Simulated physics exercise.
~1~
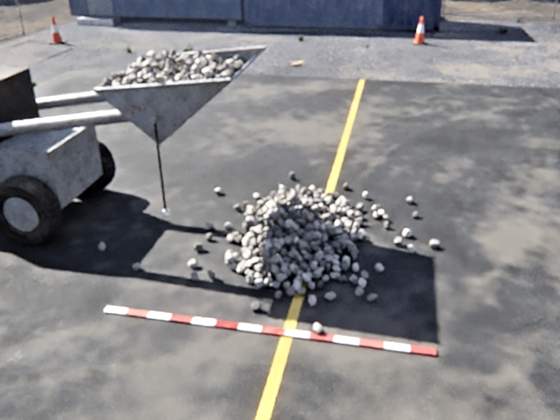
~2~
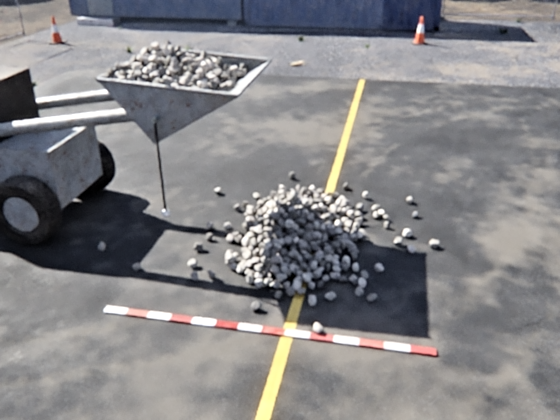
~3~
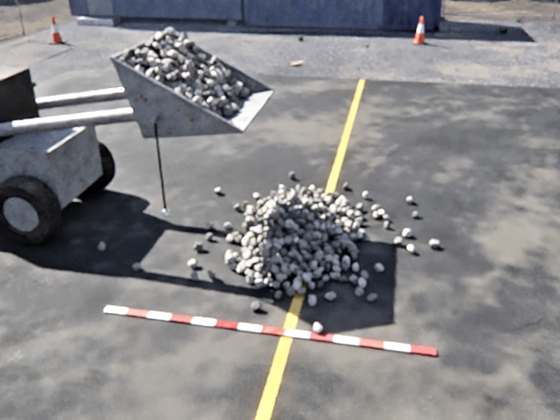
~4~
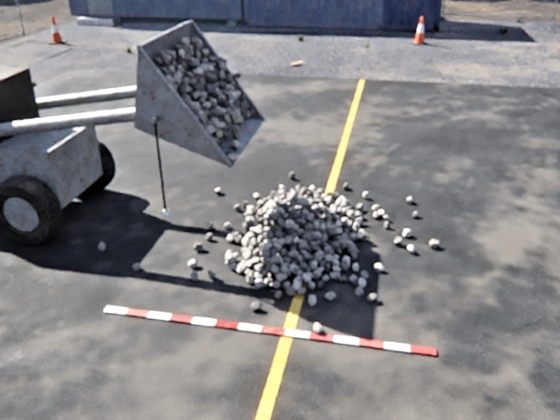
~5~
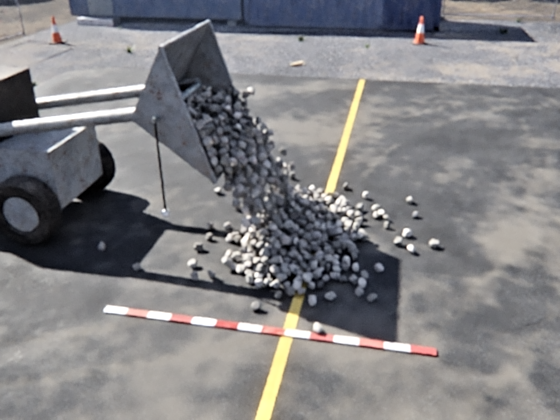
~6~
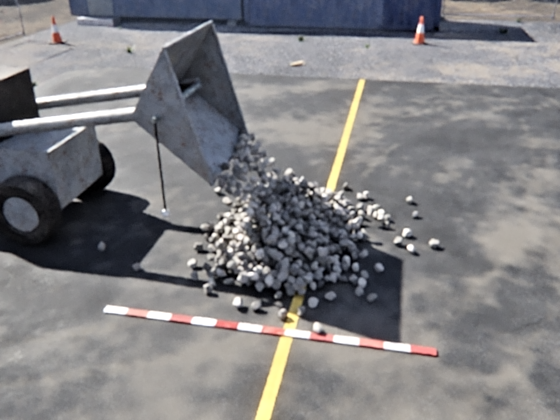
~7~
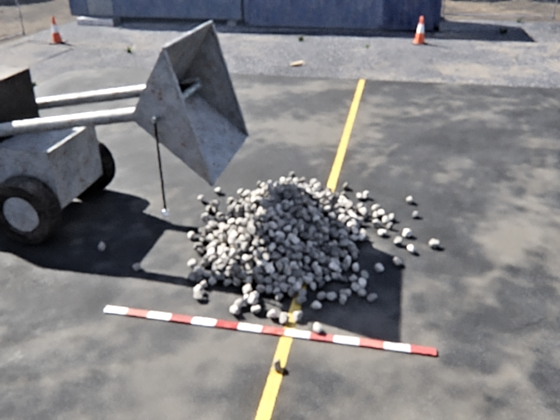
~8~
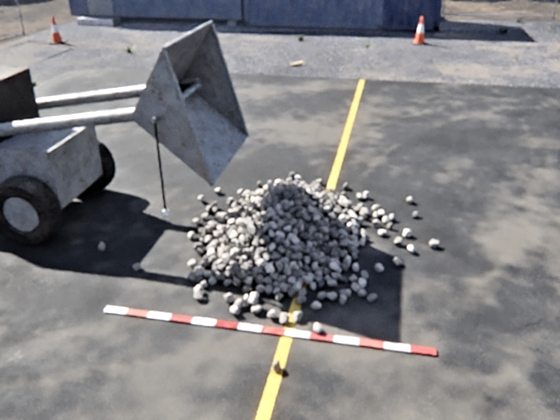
The video shows a loader's steel bucket full of grey stones beside a loose pile on a yellow line. The bucket tips down to the right and the stones slide out onto the pile, leaving the bucket empty and tilted beside a wider heap across the line.
